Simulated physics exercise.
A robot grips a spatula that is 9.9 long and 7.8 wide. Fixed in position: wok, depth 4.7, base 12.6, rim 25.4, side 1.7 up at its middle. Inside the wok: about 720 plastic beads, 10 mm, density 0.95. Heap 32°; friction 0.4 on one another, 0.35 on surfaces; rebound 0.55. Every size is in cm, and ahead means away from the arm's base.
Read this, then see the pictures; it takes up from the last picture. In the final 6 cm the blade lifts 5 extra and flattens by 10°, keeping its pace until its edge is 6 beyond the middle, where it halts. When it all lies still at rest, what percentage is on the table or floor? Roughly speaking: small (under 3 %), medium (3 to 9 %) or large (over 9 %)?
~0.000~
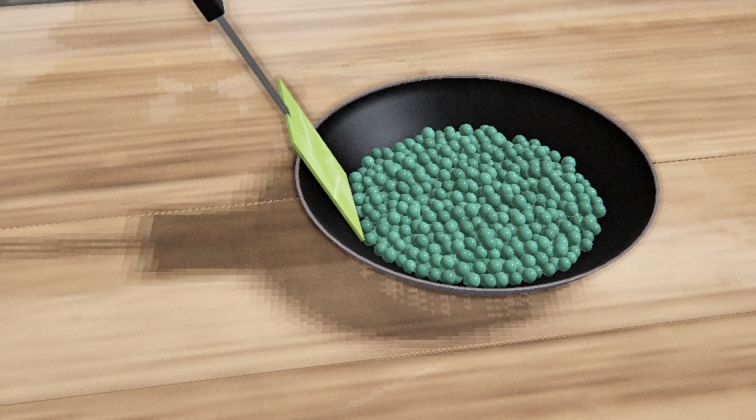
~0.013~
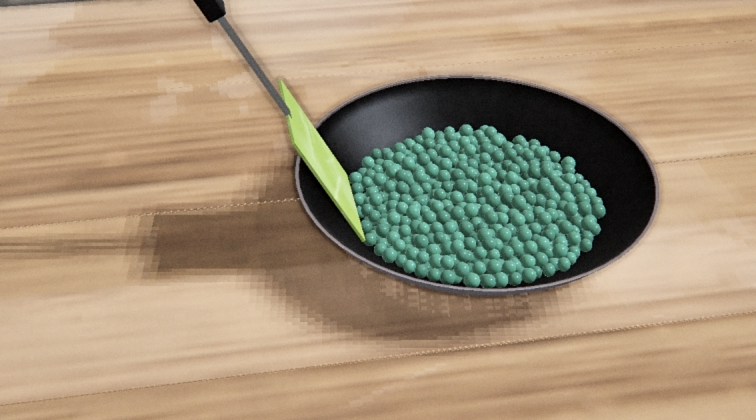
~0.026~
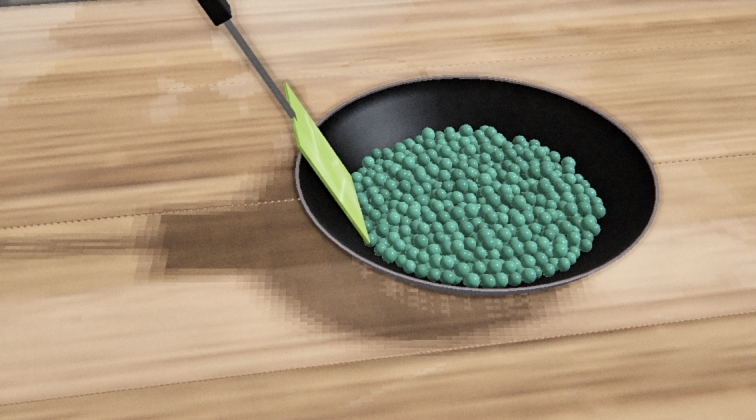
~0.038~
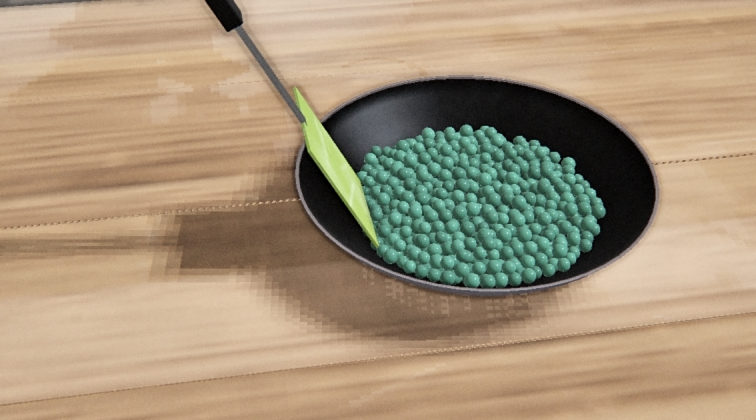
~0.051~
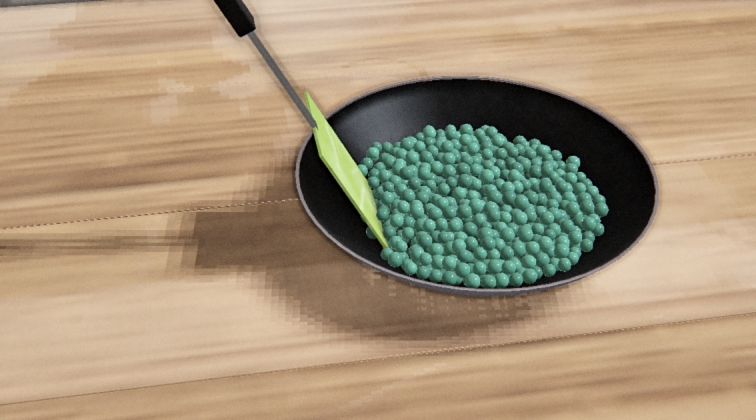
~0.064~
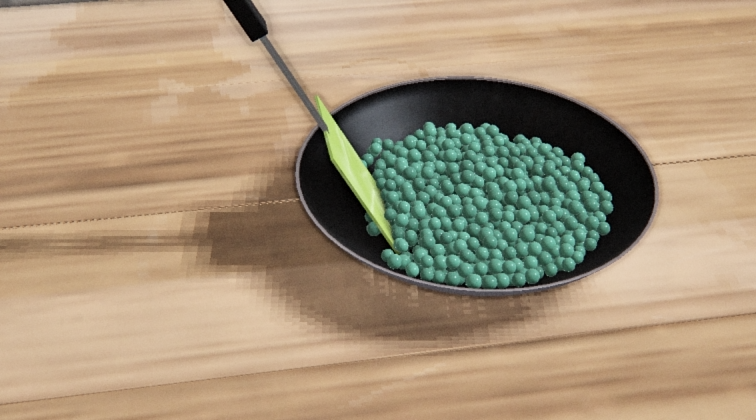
Roughly, medium, from 3 to 9 %.
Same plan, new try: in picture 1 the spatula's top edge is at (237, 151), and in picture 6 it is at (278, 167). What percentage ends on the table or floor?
It works out to about 5 %, more or less.
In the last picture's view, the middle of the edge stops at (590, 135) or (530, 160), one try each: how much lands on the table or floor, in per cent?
Respectively about 15 and 0 percent end on the table or floor.
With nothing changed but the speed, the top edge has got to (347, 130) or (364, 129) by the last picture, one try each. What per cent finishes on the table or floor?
I'd estimate some 15 and 20 in a hundred.
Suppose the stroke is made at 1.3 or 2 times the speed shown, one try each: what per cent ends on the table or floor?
The two tries give about 10 and 20 in a hundred.
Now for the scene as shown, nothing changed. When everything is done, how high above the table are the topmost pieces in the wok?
Height at rest: Roughly 6.0 cm.
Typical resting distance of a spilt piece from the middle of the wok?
Roughly 24 centimetres.
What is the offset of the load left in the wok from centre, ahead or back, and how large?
About 3.5 cm ahead.
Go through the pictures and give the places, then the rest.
Spatula top edge at (285, 110), sloping 62°; upper third of the load around (479, 198), from x 355 to 600, top at y 130; 720 in the wok, in the first frame.
Spatula top edge at (286, 110), sloping 62°; upper third of the load around (479, 198), from x 355 to 600, top at y 130, in the second frame.
Spatula top edge at (291, 113), sloping 62°; upper third of the load around (479, 198), from x 355 to 600, top at y 130, in the third frame.
Spatula top edge at (301, 118), sloping 62°; upper third of the load around (473, 193), from x 360 to 600, top at y 130, in the fourth frame.
Spatula top edge at (313, 123), sloping 62°; upper third of the load around (475, 193), from x 360 to 600, top at y 130, in the fifth frame.
Spatula top edge at (324, 126), sloping 62°; upper third of the load around (484, 196), from x 360 to 605, top at y 130; 720 in the wok, in the sixth frame.
After 0.14 s, sloping 62°, highest piece 6 above the table; 720 in the wok.
After 0.22 s, sloping 58°, highest piece 6 above the table; 718 in the wok, 2 on the blade or in flight.
After 0.46 s, sloping 52°, highest piece 6 above the table; 679 in the wok, 33 on the table or floor, 8 on the blade or in flight.
After 1.51 s, sloping 52°, highest piece 6 above the table; 677 in the wok, 43 on the table or floor.
At rest, 677 in the wok, 43 on the table or floor. That is 6 % on the table or floor.
